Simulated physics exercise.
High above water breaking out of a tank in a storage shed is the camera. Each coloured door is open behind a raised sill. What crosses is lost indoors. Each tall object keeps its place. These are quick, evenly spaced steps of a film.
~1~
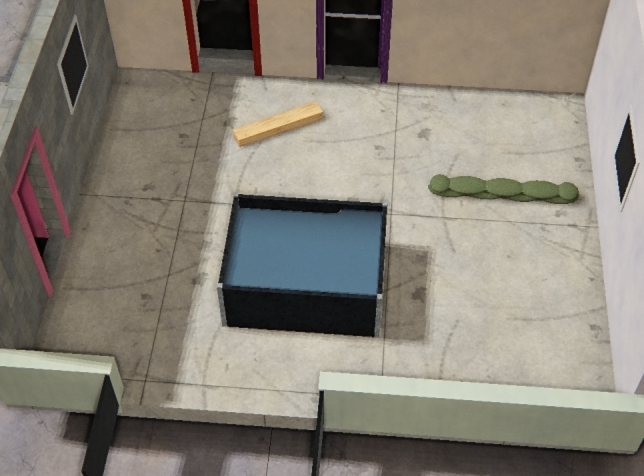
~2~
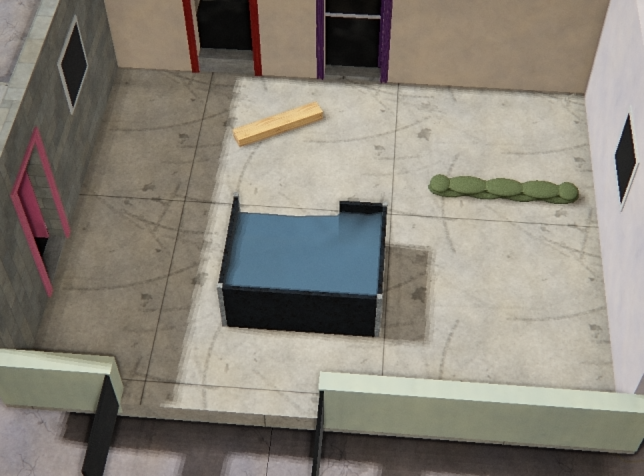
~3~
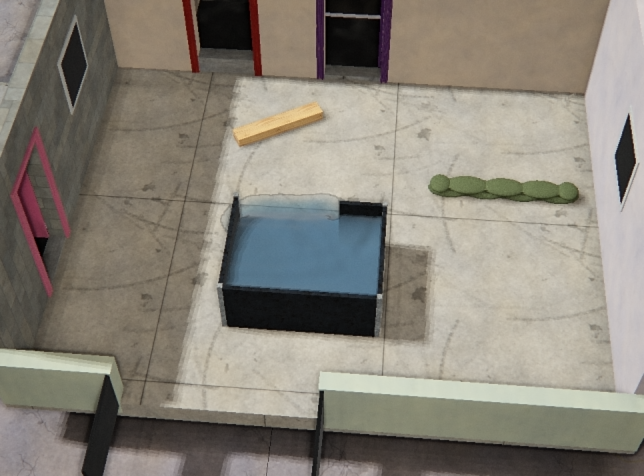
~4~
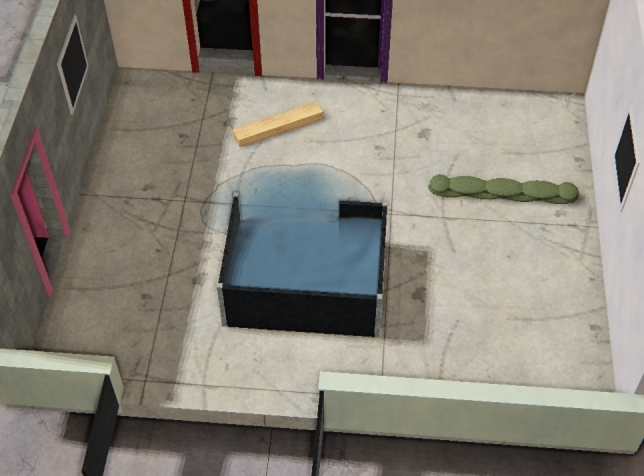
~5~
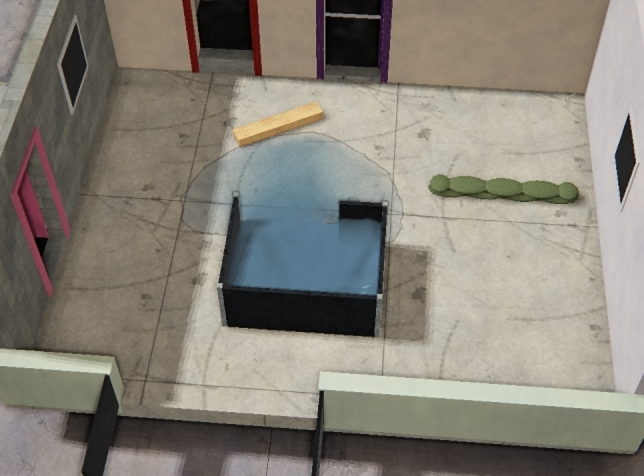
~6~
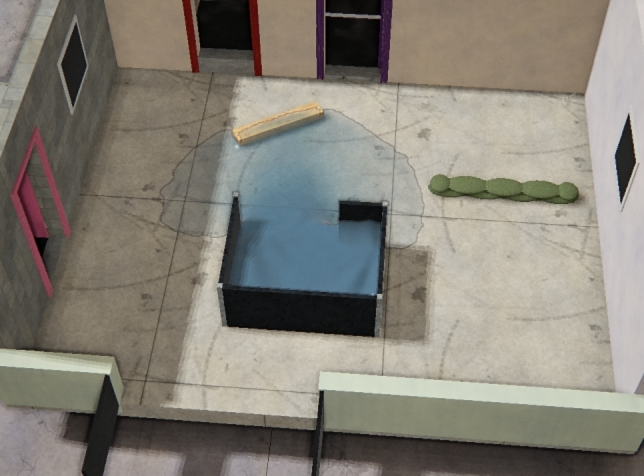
In a storage shed seen from high above, a dark open tank of blue water stands whole and still. A gap opens in its far side, and water pours out across the pale floor, spreading in a widening, rounded sheet until it reaches around the wooden beam.
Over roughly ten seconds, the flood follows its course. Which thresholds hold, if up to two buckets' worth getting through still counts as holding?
The pink door holds; the purple door does not hold; the red door holds.
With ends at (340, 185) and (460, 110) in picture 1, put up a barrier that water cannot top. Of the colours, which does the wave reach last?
The pink door comes last.
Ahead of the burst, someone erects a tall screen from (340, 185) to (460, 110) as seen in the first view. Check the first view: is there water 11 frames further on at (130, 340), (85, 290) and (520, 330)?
Lab note - spot 1 parched, spot 2 parched, spot 3 parched.
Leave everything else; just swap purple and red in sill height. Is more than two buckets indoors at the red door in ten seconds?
In that case red door breaks the limit.
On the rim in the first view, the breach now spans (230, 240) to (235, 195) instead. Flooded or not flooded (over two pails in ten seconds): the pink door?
Observation - pink: Above threshold.
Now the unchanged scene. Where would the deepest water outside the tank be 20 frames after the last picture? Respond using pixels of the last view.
At about (579, 104).
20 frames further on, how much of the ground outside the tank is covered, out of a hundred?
About 45 per cent.
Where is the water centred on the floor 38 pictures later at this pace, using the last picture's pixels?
Centre of mass: Roughly (324, 175).
A moment on, water covers 35 % of the floor; the pink door not reached, the purple door over two buckets in, the red door not reached.
Next, water covers 35 % of the floor; the pink door not reached, the purple door far over two buckets in, the red door wet at the sill, nothing in.
Then, water covers 45 % of the floor; the pink door not reached, the purple door far over two buckets in, the red door wet at the sill, nothing in.
Later, water covers 75 % of the floor; the pink door wet at the sill, nothing in, the purple door far over two buckets in, the red door wet at the sill, nothing in.
In the end, water covers 90 % of the floor; the pink door wet at the sill, nothing in, the purple door far over two buckets in, the red door wet at the sill, nothing in.
